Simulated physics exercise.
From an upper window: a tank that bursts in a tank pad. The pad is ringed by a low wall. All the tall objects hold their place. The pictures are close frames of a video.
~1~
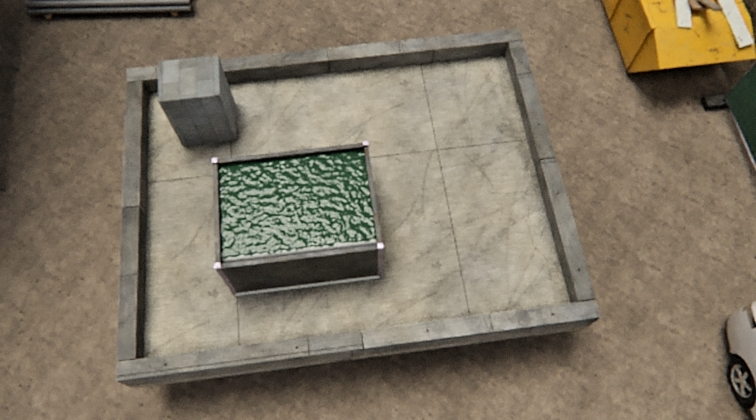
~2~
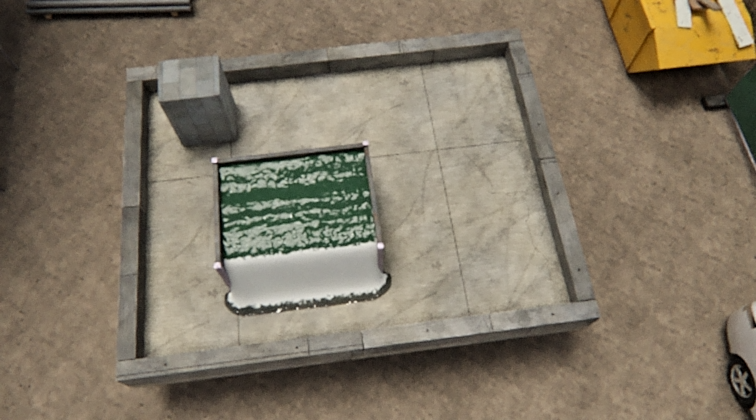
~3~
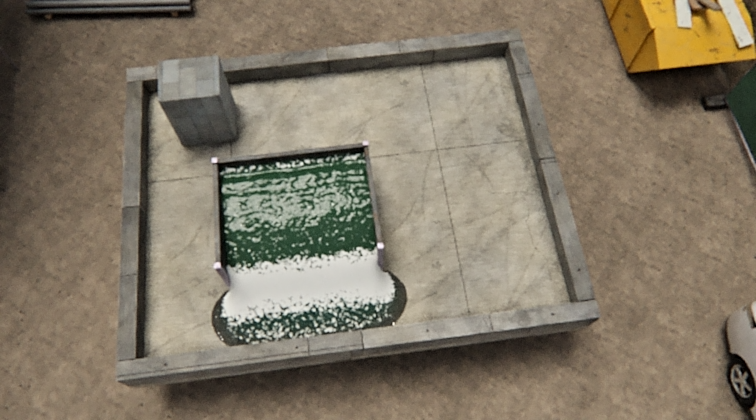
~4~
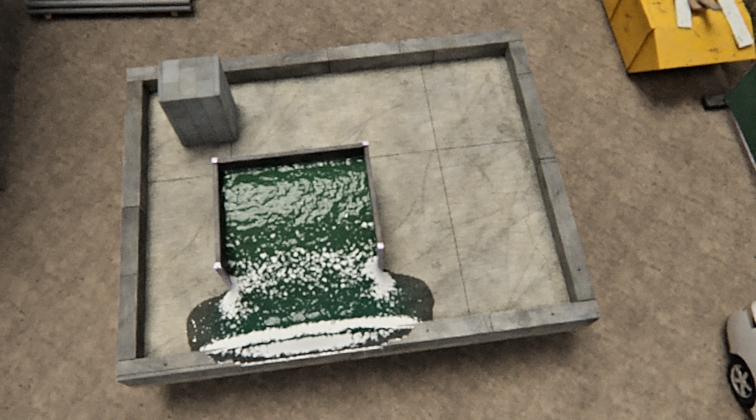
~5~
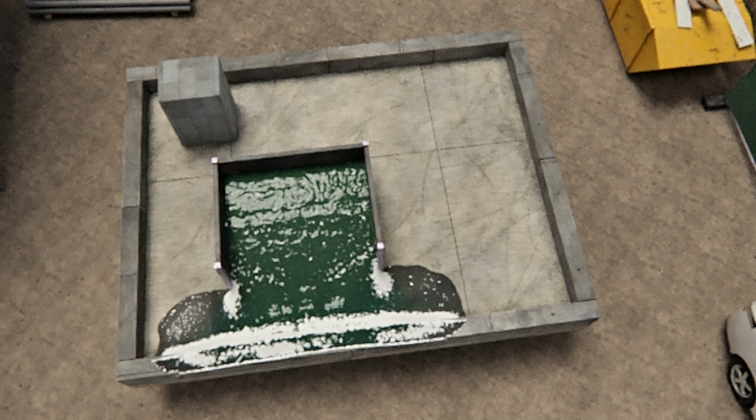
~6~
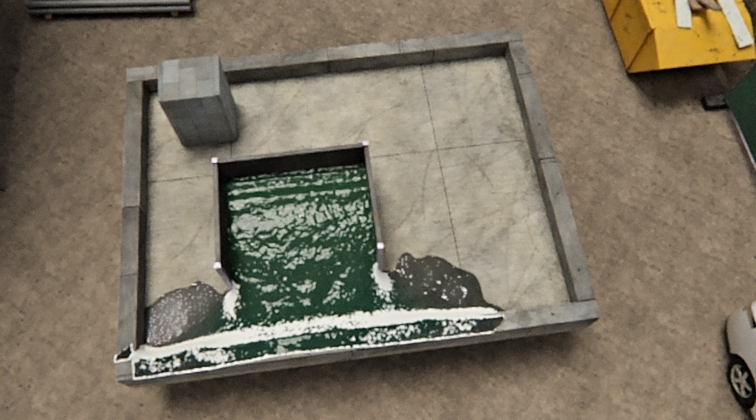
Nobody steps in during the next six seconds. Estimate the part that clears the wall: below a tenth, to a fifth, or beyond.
The share lost is more than a fifth.
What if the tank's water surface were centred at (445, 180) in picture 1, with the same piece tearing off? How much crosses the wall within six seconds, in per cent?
Roughly 30 per cent.
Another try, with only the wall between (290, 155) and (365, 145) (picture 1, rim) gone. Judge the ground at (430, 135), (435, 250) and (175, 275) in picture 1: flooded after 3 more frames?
As listed: Flooded, no water, dry.
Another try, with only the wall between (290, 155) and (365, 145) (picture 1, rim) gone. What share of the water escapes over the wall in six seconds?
Near 8 in a hundred.
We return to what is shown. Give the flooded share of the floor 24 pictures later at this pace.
Some 90 per cent.
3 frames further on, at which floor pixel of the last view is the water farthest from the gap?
I would point to (561, 308).
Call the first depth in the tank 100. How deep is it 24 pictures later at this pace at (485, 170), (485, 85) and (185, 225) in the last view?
In that order: 8, 10 and 6 per cent.
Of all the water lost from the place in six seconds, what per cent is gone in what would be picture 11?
Roughly 75 per cent.
A moment on, water covers 25 % of the floor; the low wall has let 16 % over.
Next, water covers 30 % of the floor; the low wall has let 23 % over.
Then, water covers 50 % of the floor; the low wall has let 30 % over.
Later, water covers 70 % of the floor; the low wall has let 30 % over.
In the end, water covers 80 % of the floor; the low wall has let 30 % over.
